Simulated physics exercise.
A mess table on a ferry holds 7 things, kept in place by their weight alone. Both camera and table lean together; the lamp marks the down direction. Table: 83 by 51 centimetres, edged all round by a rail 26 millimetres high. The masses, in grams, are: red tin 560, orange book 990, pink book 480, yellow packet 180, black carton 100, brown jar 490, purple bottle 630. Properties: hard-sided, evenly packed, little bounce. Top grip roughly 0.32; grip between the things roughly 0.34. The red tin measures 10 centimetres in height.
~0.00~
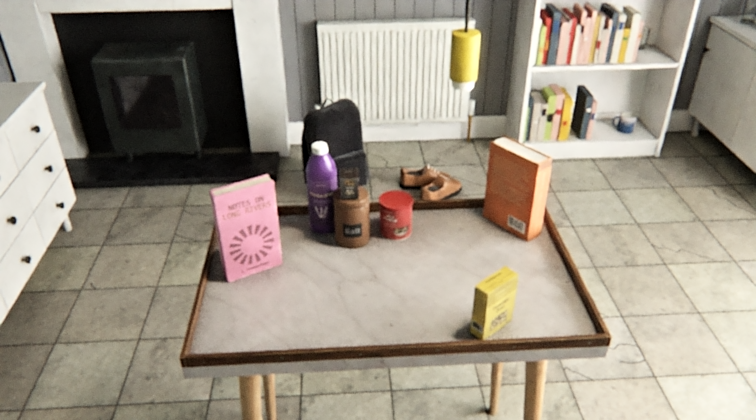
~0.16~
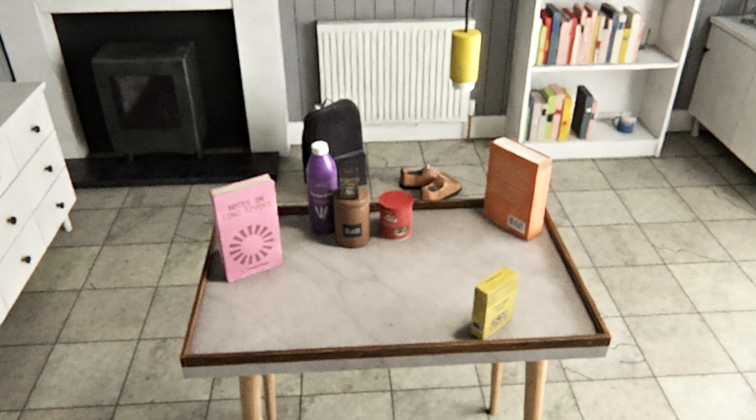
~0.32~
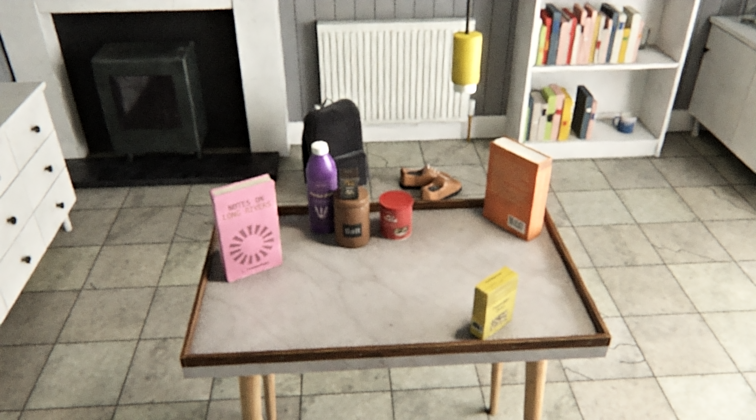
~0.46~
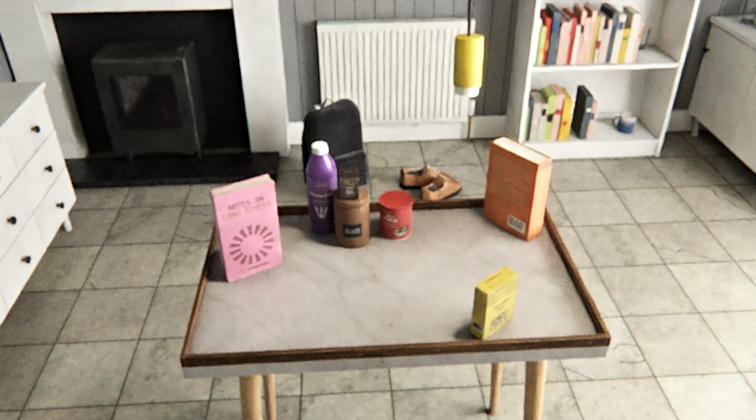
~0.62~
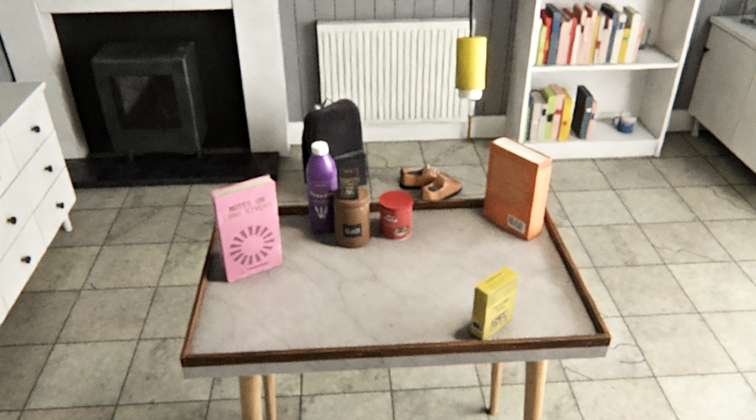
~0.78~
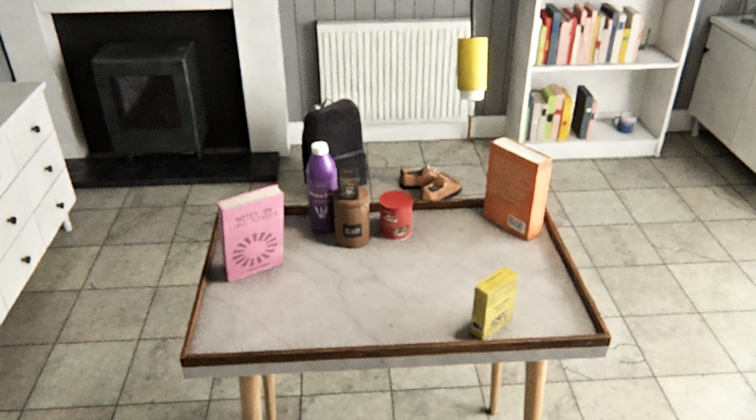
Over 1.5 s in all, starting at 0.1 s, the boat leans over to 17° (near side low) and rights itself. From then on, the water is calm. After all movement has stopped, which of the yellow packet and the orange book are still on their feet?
When it is calm, the yellow packet is on its feet, the orange book is on its feet.
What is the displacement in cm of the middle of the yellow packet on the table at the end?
It ends up around 0 cm from its start.
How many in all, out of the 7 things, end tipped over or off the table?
The number is 1.
After 0.88 s, floor tilted 17°, near side down; pink book tipped 35° from how it sat.
After 0.98 s, floor tilted 16°, near side down; pink book on its side.
After 1.08 s, floor tilted 13°, near side down; pink book on its side.
At rest (2.1 s), tipped over on the table, pink book; the other 6 in place, give or take 5 cm. In the last view, yellow packet near (494, 304), orange book near (516, 189).
